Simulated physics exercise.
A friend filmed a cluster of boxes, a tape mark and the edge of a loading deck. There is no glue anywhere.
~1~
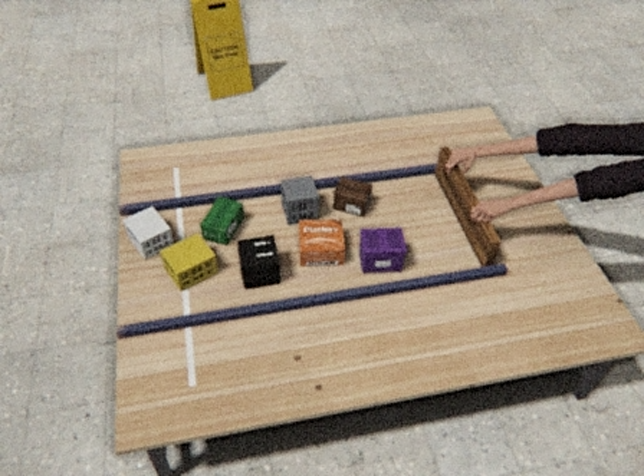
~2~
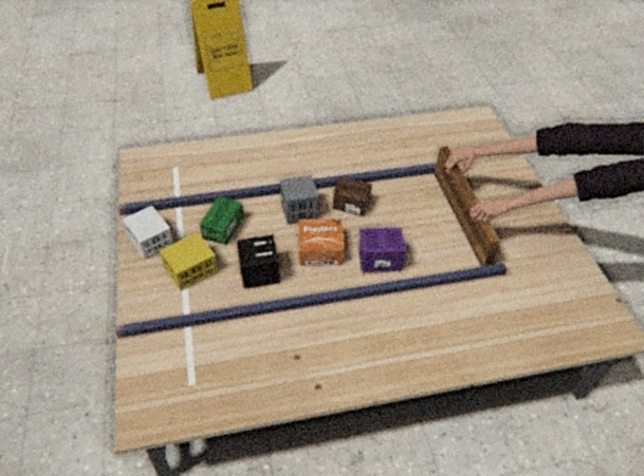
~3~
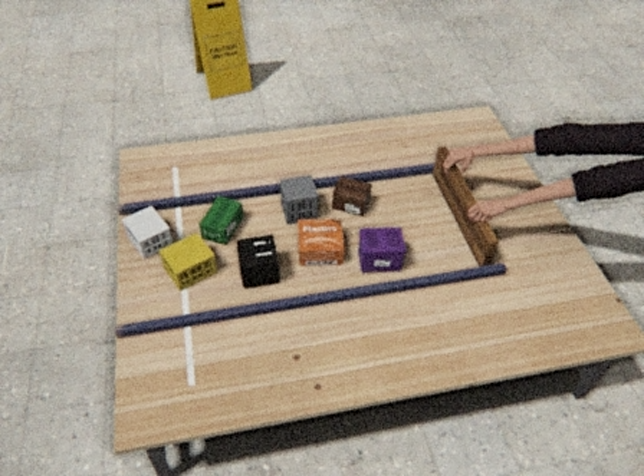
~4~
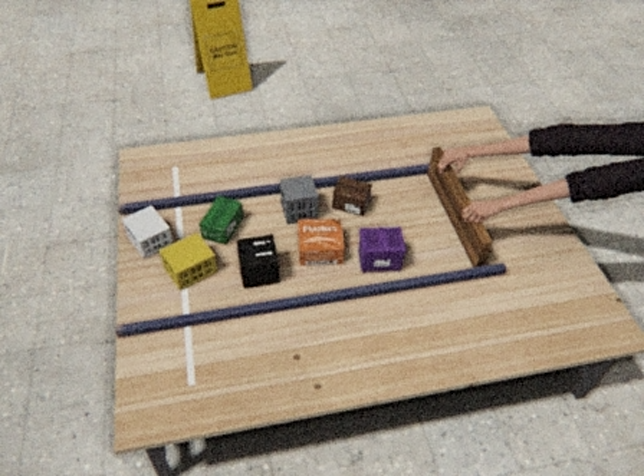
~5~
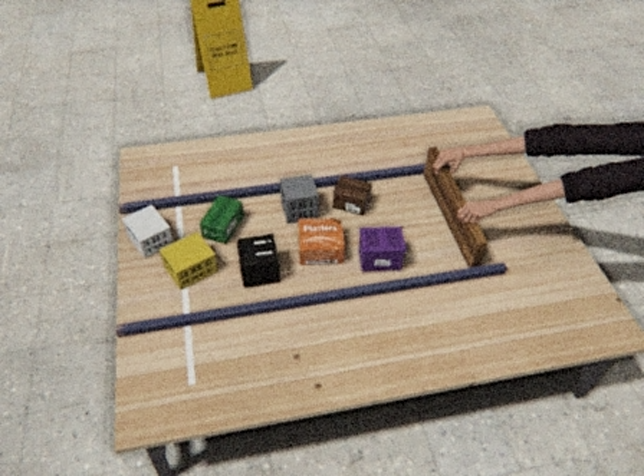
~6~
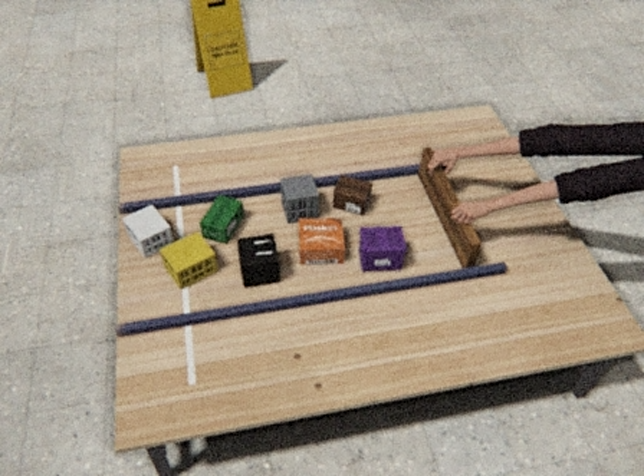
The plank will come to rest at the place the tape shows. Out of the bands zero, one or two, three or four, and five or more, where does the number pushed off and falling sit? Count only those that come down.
It sits at three or four.
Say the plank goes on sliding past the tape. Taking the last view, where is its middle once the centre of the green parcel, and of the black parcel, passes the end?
(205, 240) and then (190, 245), give or take.
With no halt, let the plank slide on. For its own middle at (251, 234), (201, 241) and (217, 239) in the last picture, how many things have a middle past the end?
Counts per position: 0 / 3 / 1.
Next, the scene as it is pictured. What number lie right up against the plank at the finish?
Looks like 2 of them, all told.
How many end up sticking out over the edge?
Overhanging ones - 2.
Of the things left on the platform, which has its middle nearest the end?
Answer: The grey crate.
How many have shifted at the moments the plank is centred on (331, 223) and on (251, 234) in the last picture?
The number moved is 5 and then 8.
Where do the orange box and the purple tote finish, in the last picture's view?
Reading them off: First (140, 258); then (161, 287).
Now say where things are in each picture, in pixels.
White crate (149, 233); yellow crate (190, 262); green parcel (223, 221); plank (465, 205); tape (183, 260), in the first frame.
Yellow crate (189, 262); black parcel (258, 262), in the second frame.
Green parcel (222, 220); grey crate (299, 200), in the third frame.
White crate (148, 232); plank (457, 205), in the fourth frame.
Yellow crate (189, 261); brown parcel (352, 196), in the fifth frame.
White crate (149, 231); yellow crate (189, 261); green parcel (223, 219); plank (447, 206); tape (183, 258), in the sixth frame.
A little later, none off yet; white crate at rest near (149, 231); yellow crate at rest near (189, 261); green parcel at rest near (223, 219).
Next, none off yet; white crate at rest near (148, 231); yellow crate shifted a little near (174, 260); green parcel shifted about its own width near (183, 225).
When it is over, the number that fall off is three or four; down, black parcel, green parcel, yellow crate and white crate.
